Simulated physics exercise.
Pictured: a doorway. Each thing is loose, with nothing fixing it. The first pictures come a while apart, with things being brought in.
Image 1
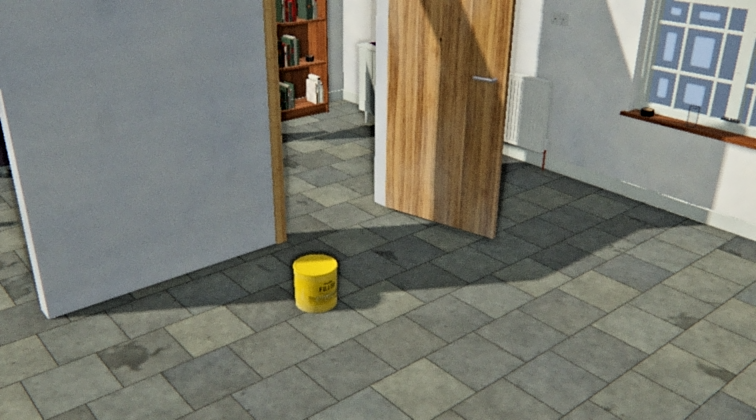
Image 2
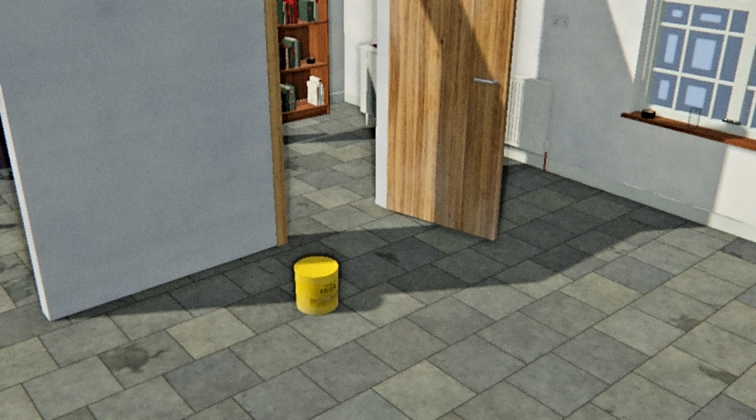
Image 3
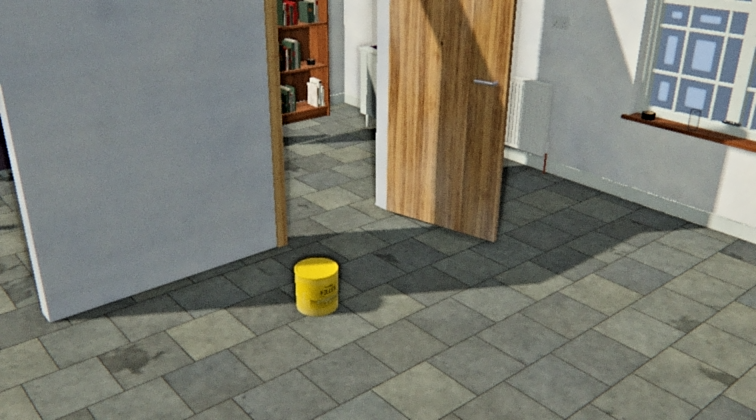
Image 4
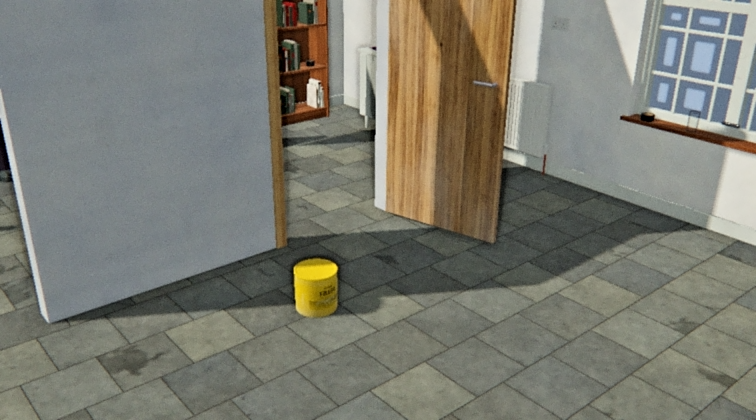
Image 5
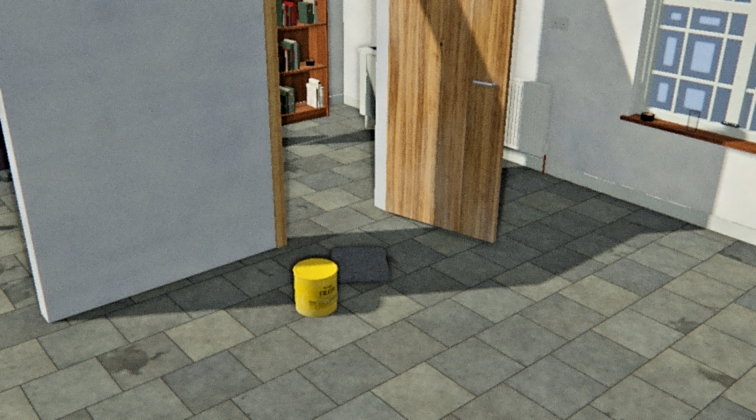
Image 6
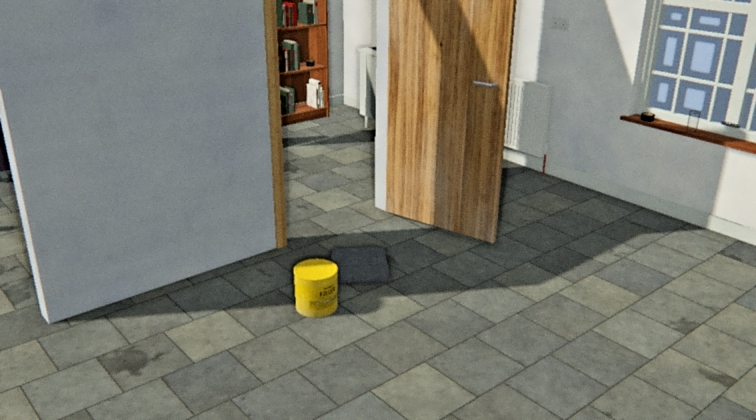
Yellow pail standing on a grey tiled floor near a wide-open wooden door, a dark grey cushion appearing just behind it.
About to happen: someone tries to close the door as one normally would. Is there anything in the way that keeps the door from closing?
Chances are the door will go the distance.
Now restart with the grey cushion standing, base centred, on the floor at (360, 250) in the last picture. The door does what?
After that, the door stays partly open.
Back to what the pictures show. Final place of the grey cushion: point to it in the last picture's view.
End point in the final view: About (295, 268).
Then, 0.80 s later than the last frame, door 64° open.
Then, 1.10 s later than the last frame, door 41° open; grey cushion moved a little near (338, 266).
Then, 1.40 s later than the last frame, door 18° open; grey cushion moved about its own width near (301, 268).
When it is over, door 0° open; moved from the start, grey cushion; yellow pail as before. End places, in pixels of the last picture, grey cushion near (295, 268).
